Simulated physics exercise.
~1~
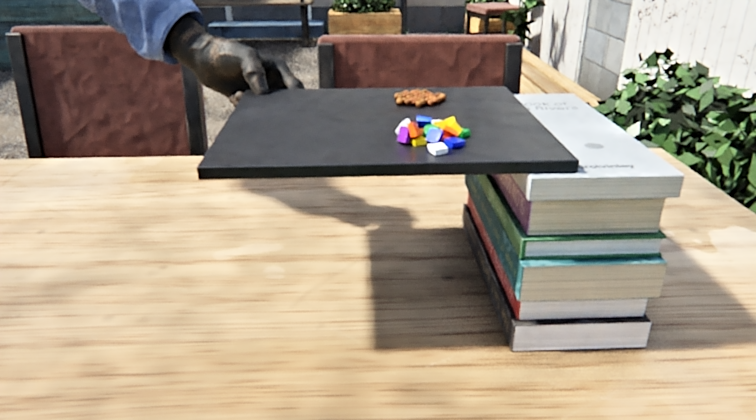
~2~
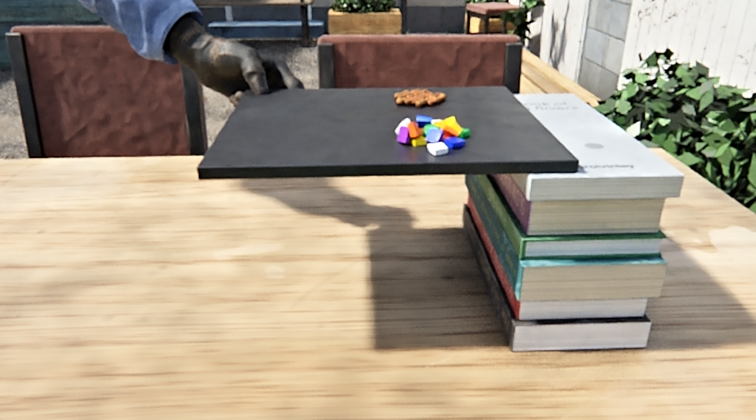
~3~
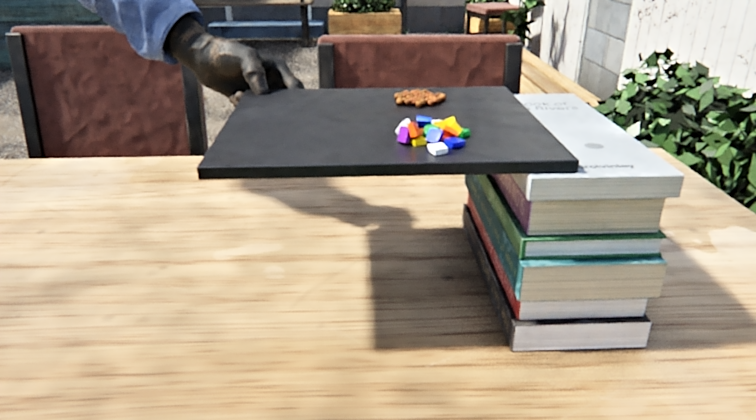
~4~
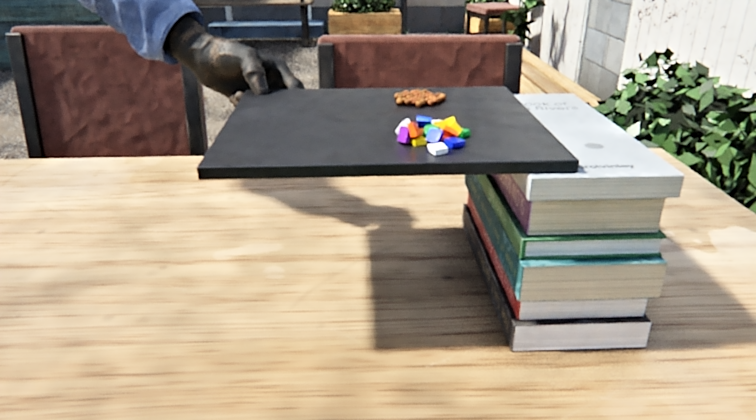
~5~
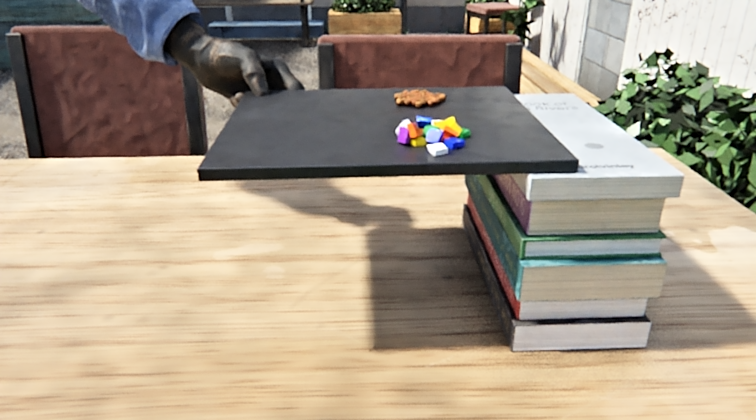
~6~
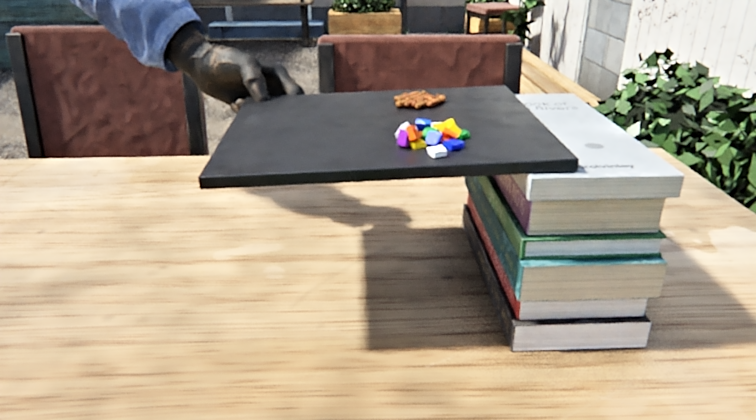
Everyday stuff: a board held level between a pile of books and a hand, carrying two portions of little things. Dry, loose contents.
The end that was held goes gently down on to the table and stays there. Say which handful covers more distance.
More distance is covered by the far handful.
Then, 0.64 s later than the last frame, board sloping at 23°; near handful every one still on the board; far handful every one still on the board.
Then, 1.20 s later than the last frame, board sloping at 40°; near handful mostly at the foot of the board; far handful mostly up to a board's length out.
Then, 1.68 s later than the last frame, board resting at 41°; near handful mostly less than half a board's length out; far handful mostly up to a board's length out.
When it is over, board resting at 41°; near handful mostly less than half a board's length out; far handful mostly up to a board's length out; the far handful has gone farther.
